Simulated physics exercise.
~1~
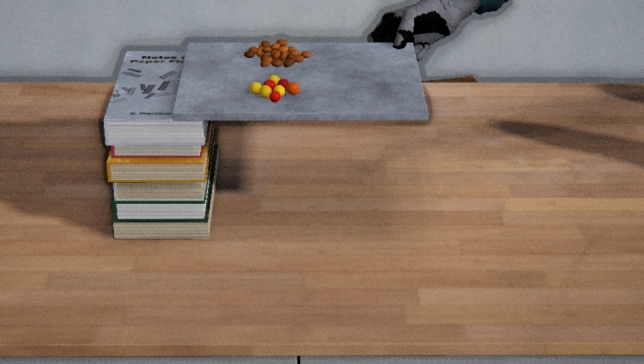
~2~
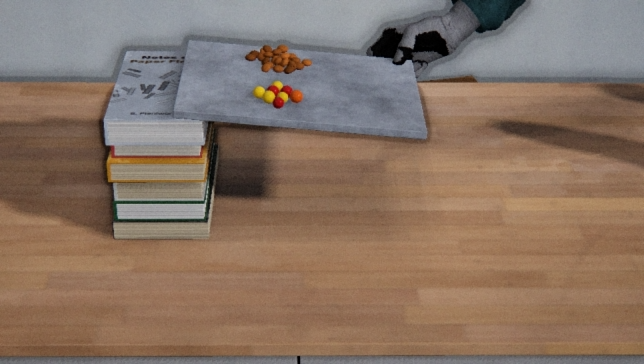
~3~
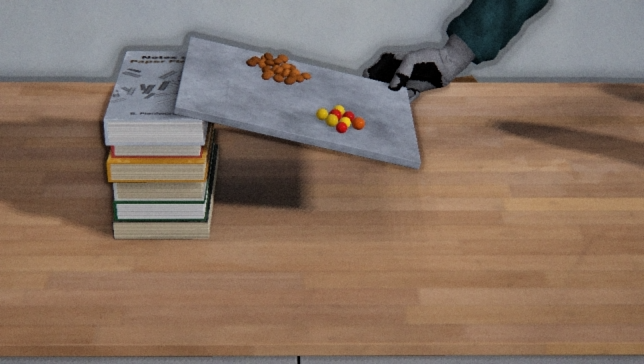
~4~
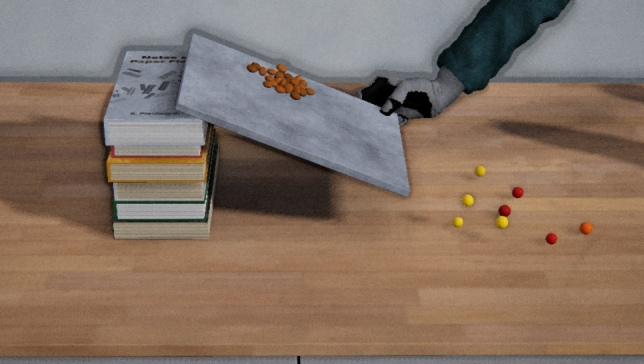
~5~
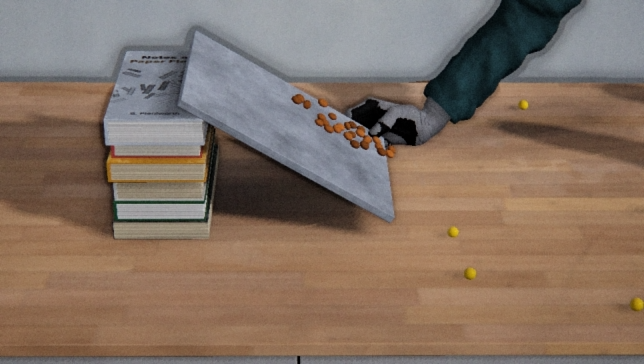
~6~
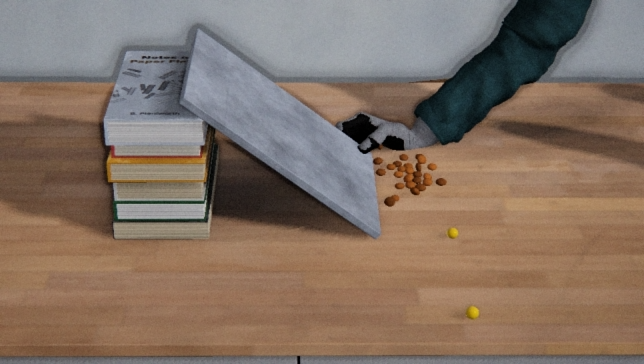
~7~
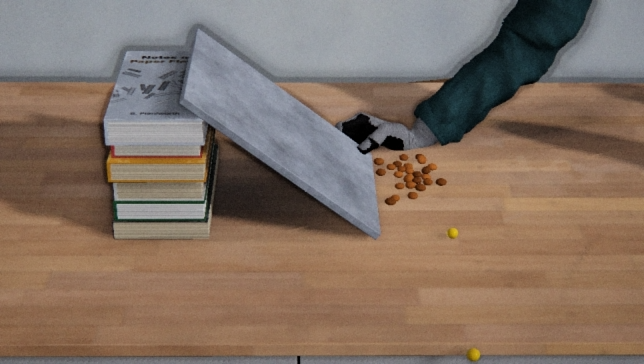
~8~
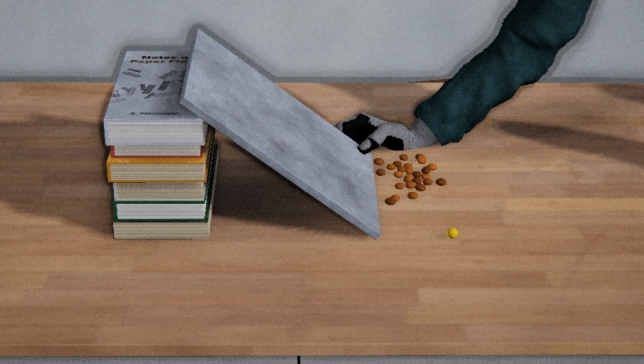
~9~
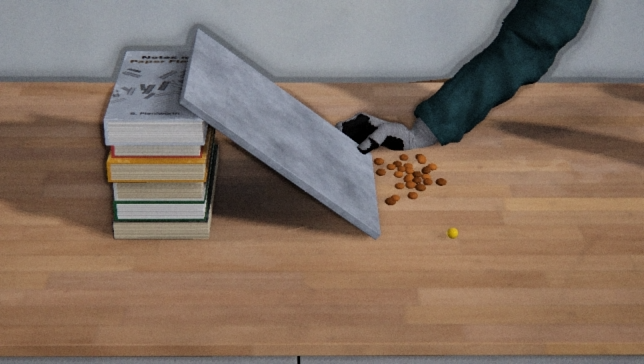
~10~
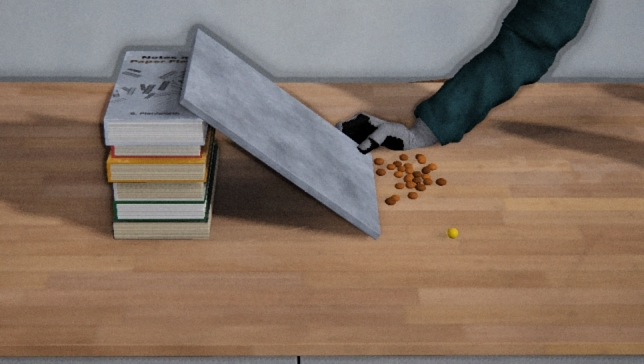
A gloved hand lowered one end of a grey board propped on a stack of books, sending red, yellow and orange balls rolling away across the wooden counter until one yellow ball remained, while the brown nut-like pieces slid down later and settled near the board.
